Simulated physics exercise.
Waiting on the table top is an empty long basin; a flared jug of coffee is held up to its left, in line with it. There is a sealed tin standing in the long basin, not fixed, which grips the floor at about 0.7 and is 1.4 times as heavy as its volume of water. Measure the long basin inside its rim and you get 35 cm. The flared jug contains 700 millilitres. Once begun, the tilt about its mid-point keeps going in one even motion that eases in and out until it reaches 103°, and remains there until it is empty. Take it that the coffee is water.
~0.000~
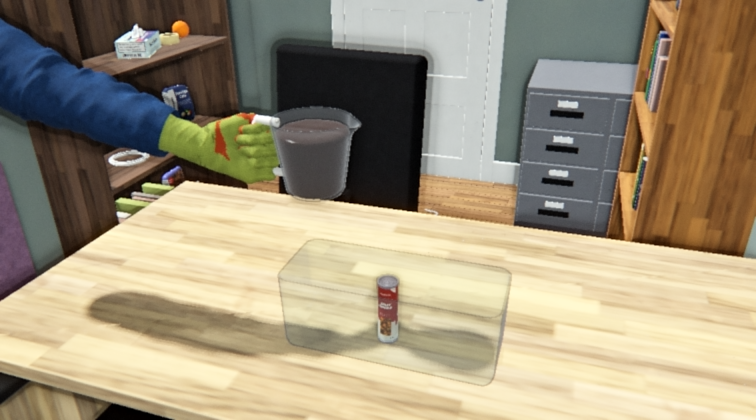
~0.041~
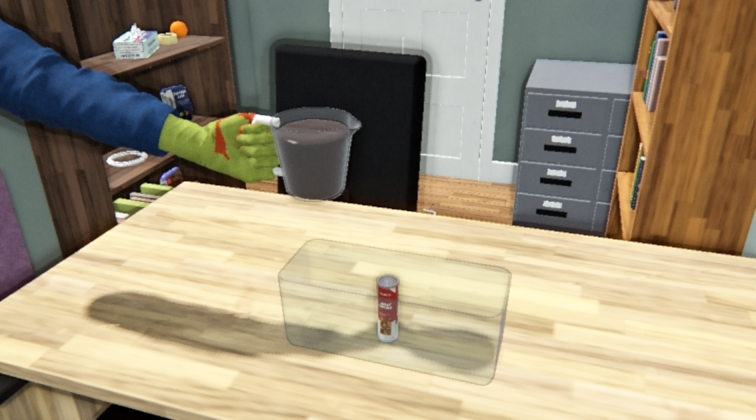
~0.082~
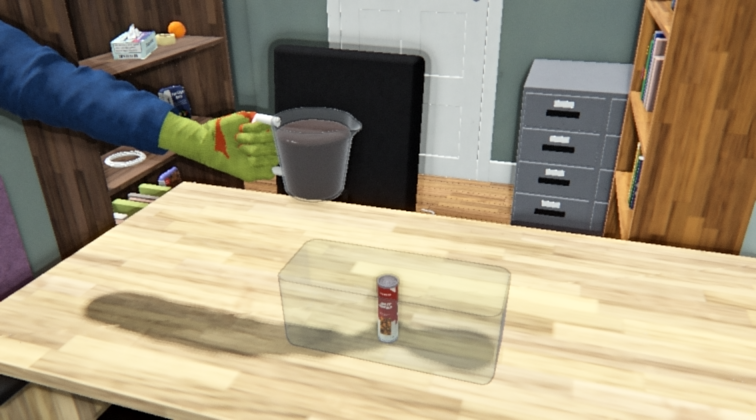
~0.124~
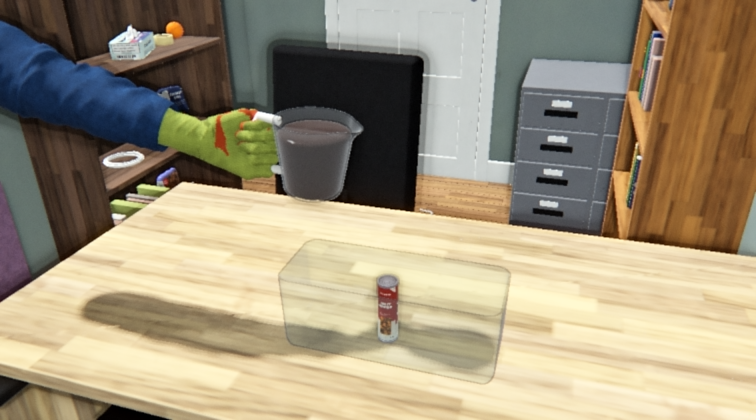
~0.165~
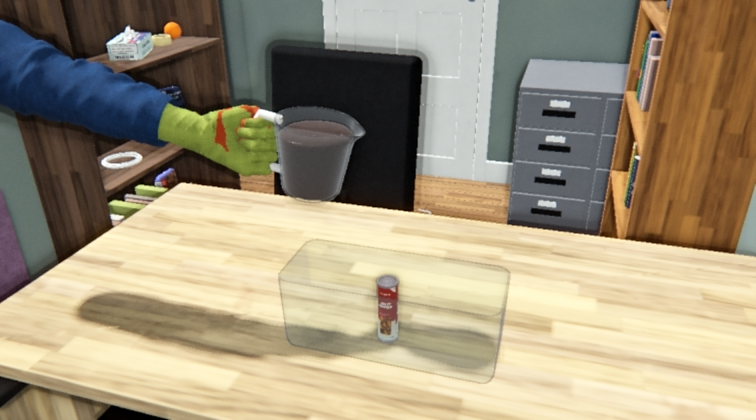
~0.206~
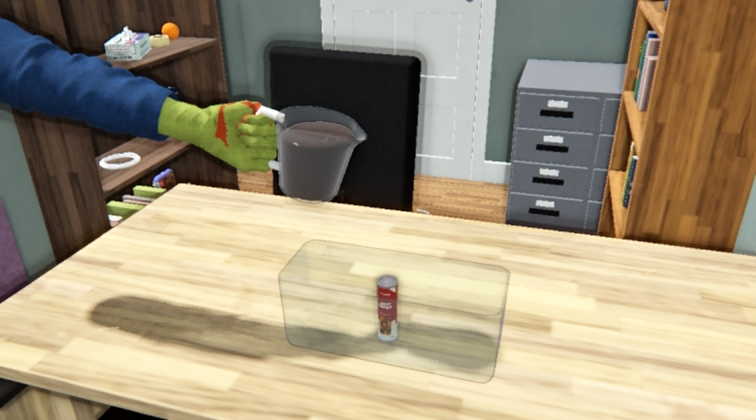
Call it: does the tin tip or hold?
It holds.
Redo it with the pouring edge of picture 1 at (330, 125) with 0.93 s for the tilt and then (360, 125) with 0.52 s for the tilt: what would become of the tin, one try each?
Run one: It tumbles. Run two: It does not tip.
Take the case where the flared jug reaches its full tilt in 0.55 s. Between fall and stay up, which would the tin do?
Then it holds its balance.
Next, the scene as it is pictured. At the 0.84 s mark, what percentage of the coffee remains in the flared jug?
I'd say some 16 per cent remains.
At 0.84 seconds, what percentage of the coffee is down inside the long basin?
Value: Approx. 60 %.
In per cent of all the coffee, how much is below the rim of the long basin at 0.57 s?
I'd estimate some 4 percent of the liquid.
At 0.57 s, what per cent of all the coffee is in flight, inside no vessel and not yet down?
Roughly 24 %.
By 0.57 s the tilt is 70° and 71 per cent is still to pour; the tin stands where it began.
By 0.84 s the tilt is 101° and 17 per cent is still to pour; the tin stands where it began.
By 1.12 s the tilt is 103° and 1 per cent is still to pour; the tin stands where it began.
By 1.43 s the tilt is 103° and 0 per cent is still to pour; the tin stands where it began.
At rest the tin stands where it began.
